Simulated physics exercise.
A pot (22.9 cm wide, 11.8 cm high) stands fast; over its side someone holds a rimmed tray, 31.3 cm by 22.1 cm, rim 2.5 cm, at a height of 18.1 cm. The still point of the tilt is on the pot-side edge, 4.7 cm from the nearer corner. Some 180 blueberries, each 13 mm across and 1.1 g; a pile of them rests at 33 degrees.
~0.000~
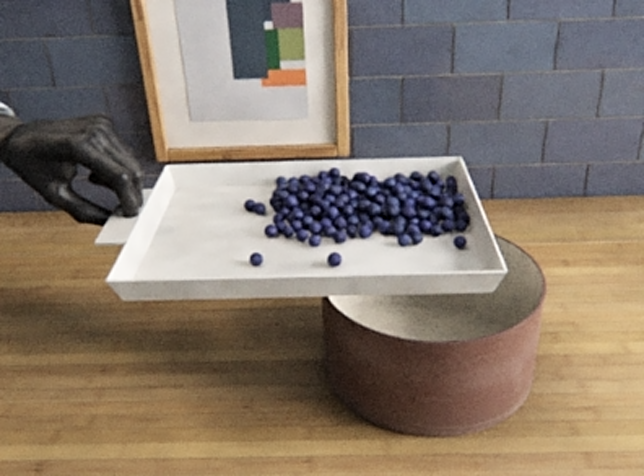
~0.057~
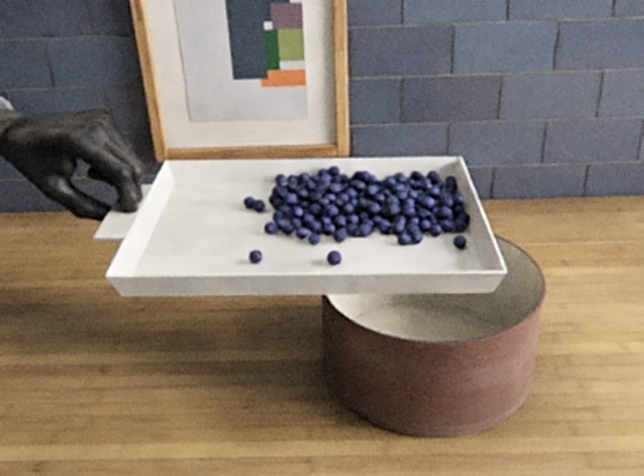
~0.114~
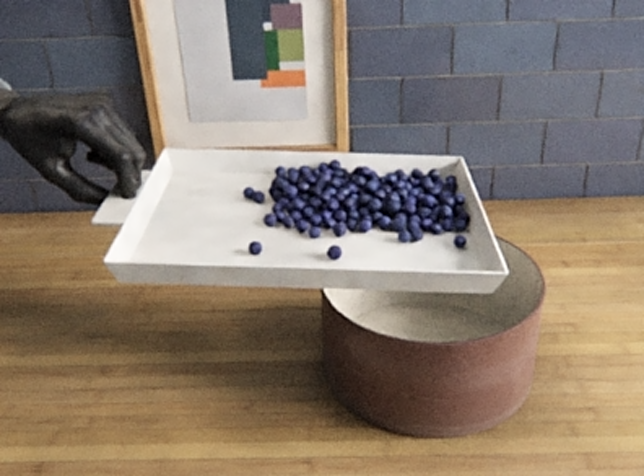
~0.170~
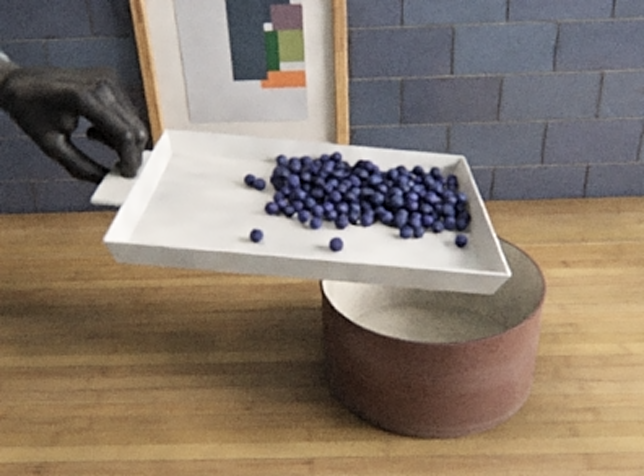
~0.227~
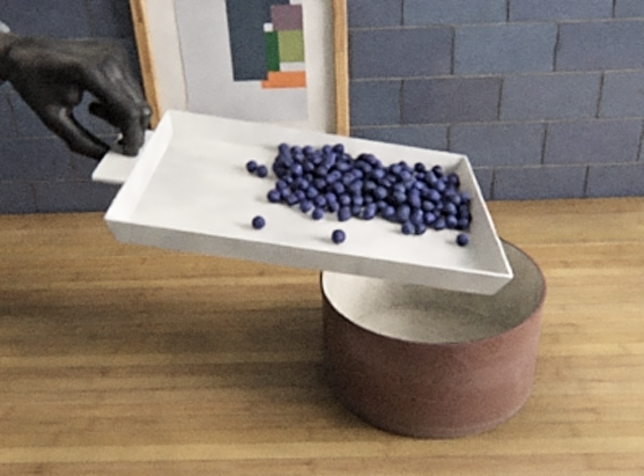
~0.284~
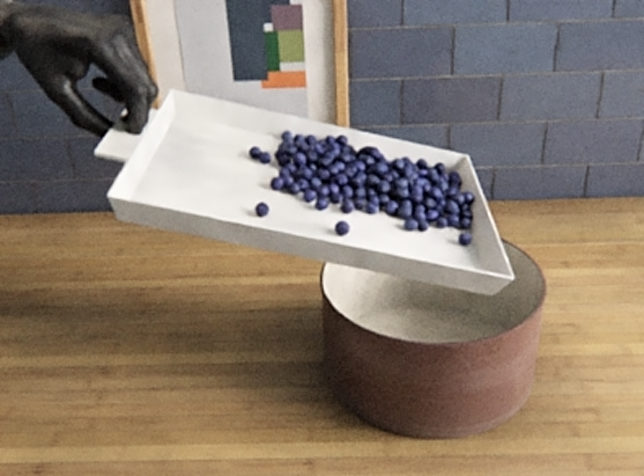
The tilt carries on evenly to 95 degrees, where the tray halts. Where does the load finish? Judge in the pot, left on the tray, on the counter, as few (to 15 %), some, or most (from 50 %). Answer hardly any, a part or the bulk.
Pot a part, tray hardly any, counter the bulk.
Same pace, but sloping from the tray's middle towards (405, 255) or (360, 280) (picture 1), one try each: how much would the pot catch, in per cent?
About 0 and 0 per cent.
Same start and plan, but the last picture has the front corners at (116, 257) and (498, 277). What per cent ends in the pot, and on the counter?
Pot 0, counter 100.
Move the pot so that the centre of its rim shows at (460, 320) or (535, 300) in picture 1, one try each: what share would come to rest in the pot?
About 55 and 90 per cent.
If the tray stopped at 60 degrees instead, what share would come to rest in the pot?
It would be near 5 per cent.
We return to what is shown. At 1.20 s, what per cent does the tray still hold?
Some 90 per cent of the load.
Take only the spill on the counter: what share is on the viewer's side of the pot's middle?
Some 60 per cent.
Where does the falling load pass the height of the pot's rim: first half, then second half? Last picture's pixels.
At about (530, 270), then at (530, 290).
After 0.83 s, tilt 53 degrees; the tray holds 100 %, the pot 0 %.
Then, at 1.20 s, tilt 78 degrees; the tray holds 90 %, the pot 5 %.
Then, at 1.65 s, tilt 95 degrees; the tray holds 10 %, the pot 30 %.
By 2.7 s all is still; pot 35 %, tray 0 %, counter 65 %.
